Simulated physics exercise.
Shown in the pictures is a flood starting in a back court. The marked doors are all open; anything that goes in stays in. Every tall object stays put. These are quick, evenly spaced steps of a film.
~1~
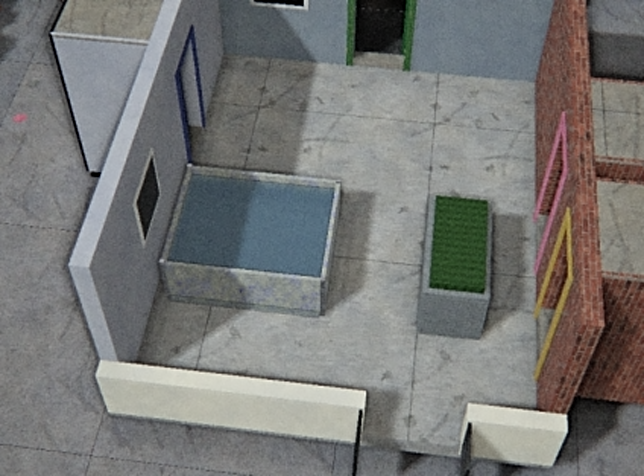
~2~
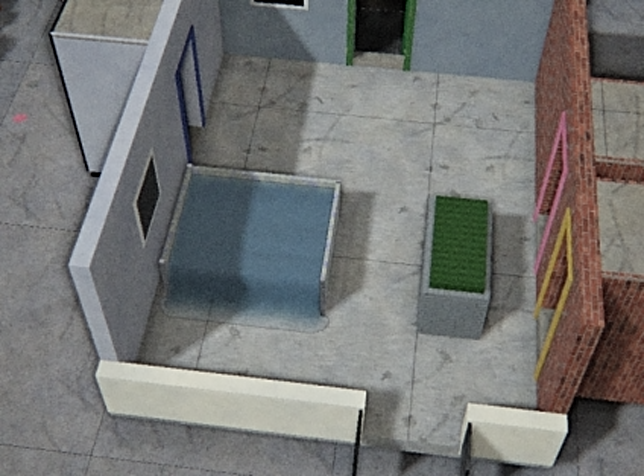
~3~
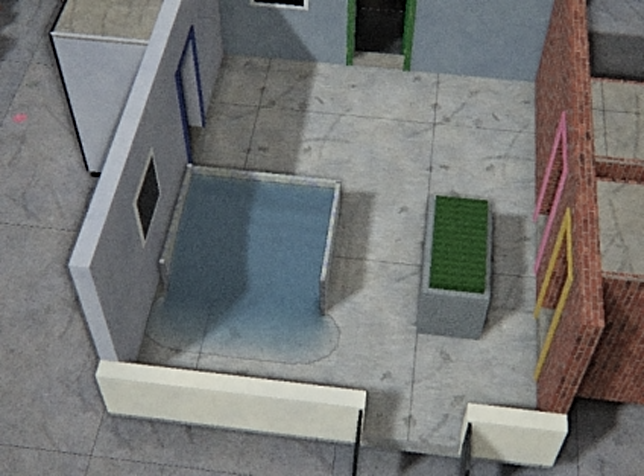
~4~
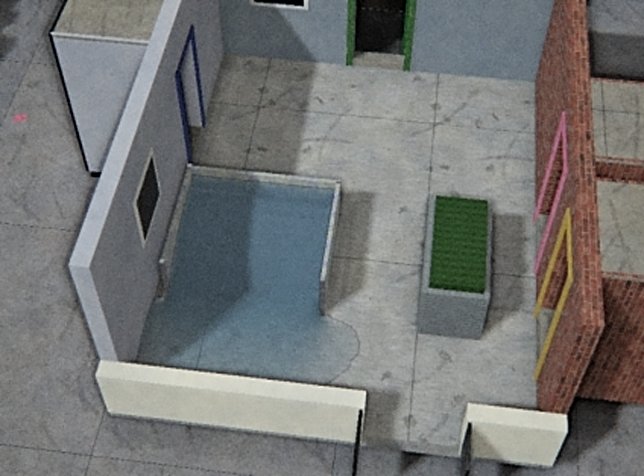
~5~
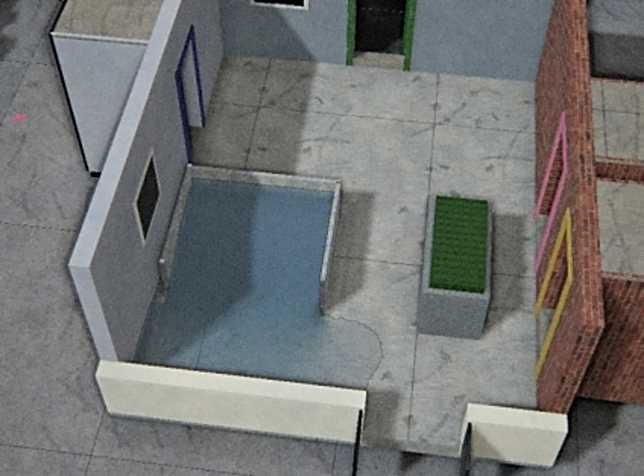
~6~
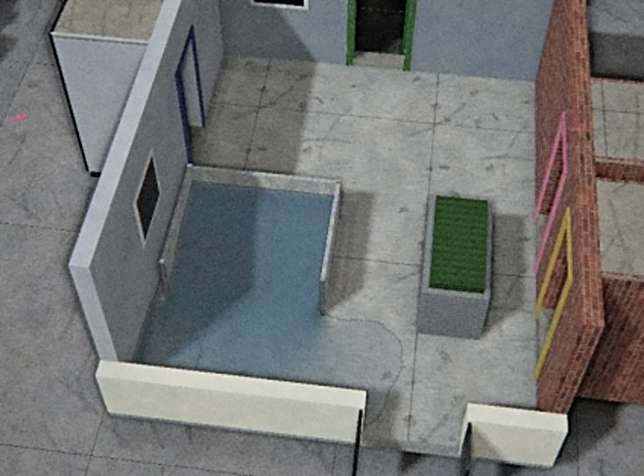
To begin with, a full rectangular water tank stands in a walled back court beside a planter topped with green. Its front side gives way and water pours out across the paving toward the low cream wall, then spreads rightward in a thin sheet, its edge creeping past the tank's corner.
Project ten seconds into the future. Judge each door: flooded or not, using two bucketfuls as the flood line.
The green door is not flooded. The pink door is not flooded. The blue door is not flooded. The yellow door is not flooded.
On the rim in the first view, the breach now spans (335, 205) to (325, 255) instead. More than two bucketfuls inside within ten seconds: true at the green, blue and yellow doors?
My reading: The green one holds, the blue one lets more in, the yellow one is under.
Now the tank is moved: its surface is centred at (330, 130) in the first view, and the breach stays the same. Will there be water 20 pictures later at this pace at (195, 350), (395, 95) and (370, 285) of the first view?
Soaked, parched, soaked.
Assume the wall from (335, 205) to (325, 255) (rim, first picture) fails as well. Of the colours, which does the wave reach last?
I'd pick the door marked blue.
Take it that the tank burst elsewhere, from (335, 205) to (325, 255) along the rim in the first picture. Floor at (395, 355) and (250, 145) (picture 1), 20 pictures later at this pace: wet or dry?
First place drenched, second place still bare.
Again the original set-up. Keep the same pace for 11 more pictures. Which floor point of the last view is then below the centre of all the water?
Near (261, 333) in the last view.
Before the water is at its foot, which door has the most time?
Result: The one in green.
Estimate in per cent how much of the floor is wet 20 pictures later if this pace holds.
It comes to roughly 50 in a hundred.
A moment on, water covers 20 % of the floor; the green door not reached, the pink door not reached, the blue door not reached, the yellow door not reached.
Next, water covers 25 % of the floor; the green door not reached, the pink door not reached, the blue door not reached, the yellow door wet at the sill, nothing in.
Then, water covers 50 % of the floor; the green door not reached, the pink door wet at the sill, nothing in, the blue door wet at the sill, nothing in, the yellow door under two buckets in.
Later, water covers 80 % of the floor; the green door wet at the sill, nothing in, the pink door wet at the sill, nothing in, the blue door wet at the sill, nothing in, the yellow door under two buckets in.
In the end, water covers 95 % of the floor; the green door wet at the sill, nothing in, the pink door wet at the sill, nothing in, the blue door wet at the sill, nothing in, the yellow door under two buckets in.
